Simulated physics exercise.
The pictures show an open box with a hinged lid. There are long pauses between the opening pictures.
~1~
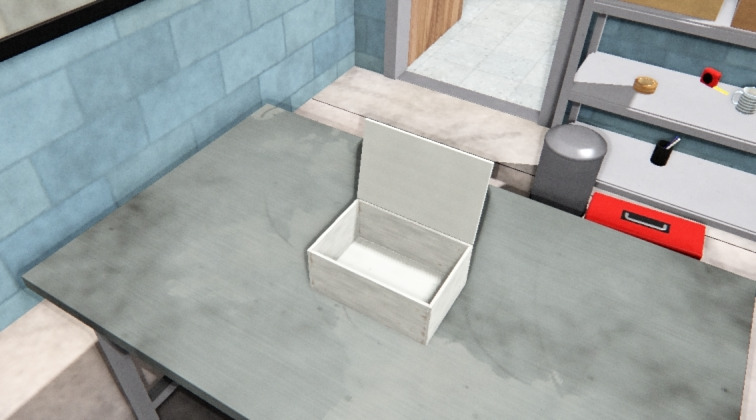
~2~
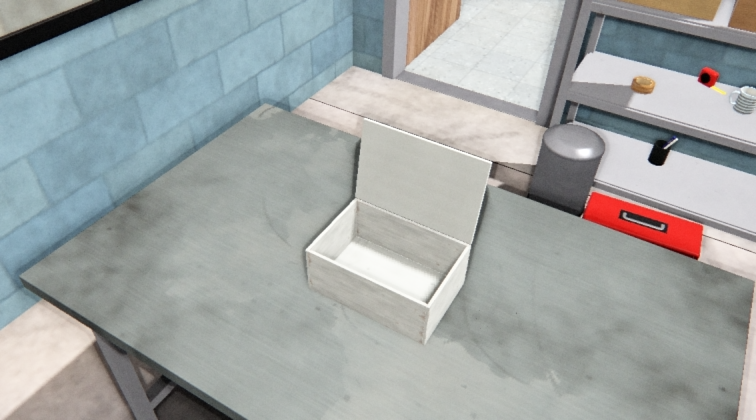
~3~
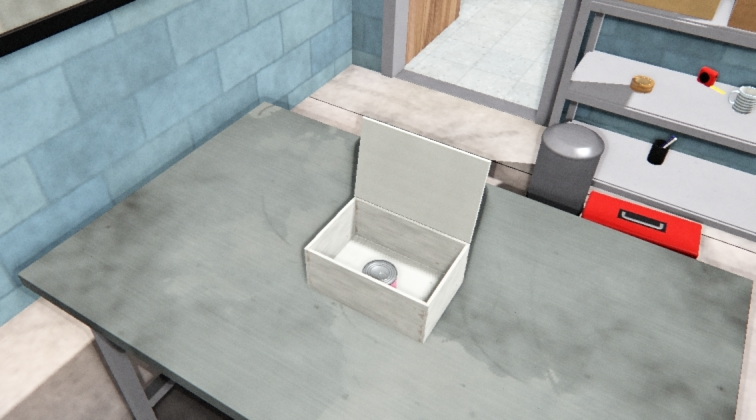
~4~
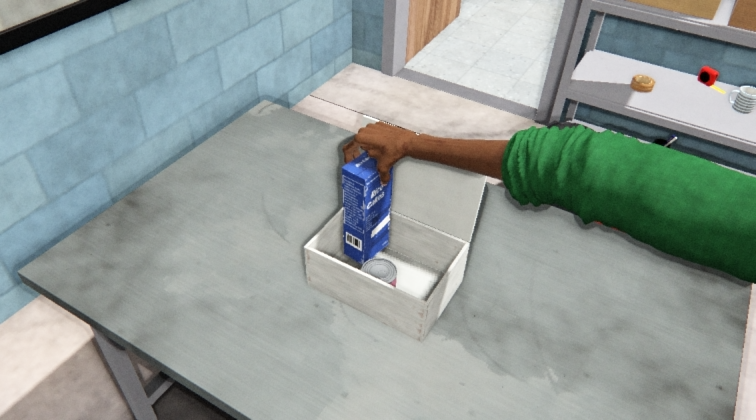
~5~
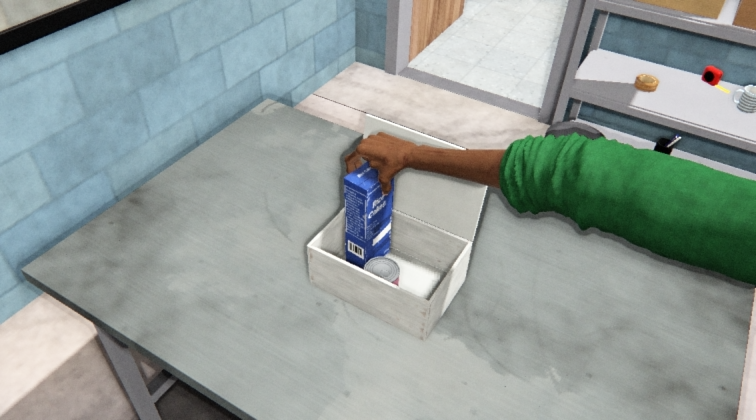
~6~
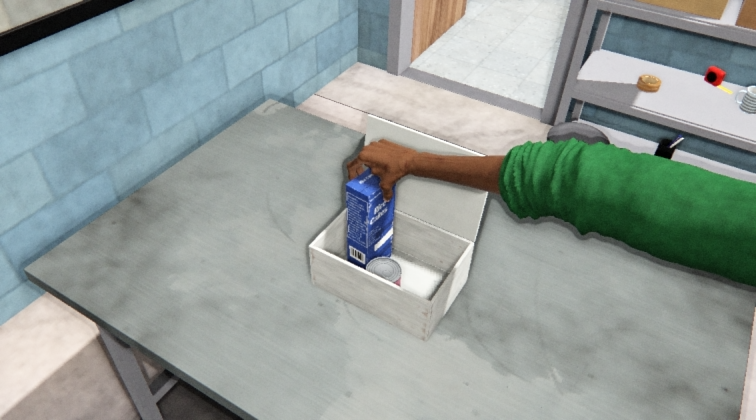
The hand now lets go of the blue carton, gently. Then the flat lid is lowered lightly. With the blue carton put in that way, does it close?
As it turns out, it stays ajar.
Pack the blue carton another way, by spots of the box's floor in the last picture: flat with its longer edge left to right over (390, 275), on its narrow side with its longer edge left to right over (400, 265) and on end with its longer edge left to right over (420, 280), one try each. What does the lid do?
First try: It shuts flat; second try: It shuts flat; third try: It will not close.
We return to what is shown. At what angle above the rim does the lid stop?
About 35°.
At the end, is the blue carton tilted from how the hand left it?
It tips.
Then, 1.30 s after the last picture, lid 79° above the rim.
Then, 2.20 s after the last picture, lid 56° above the rim; blue carton tipped 17° from how it was near (359, 230).
Then, 2.90 s after the last picture, lid 35° above the rim; blue carton tipped 39° from how it was near (349, 238).
At rest, lid 33° above the rim; tipped over in the box, blue carton; pink tin in place. Seen from the same camera at the end, blue carton near (350, 237).
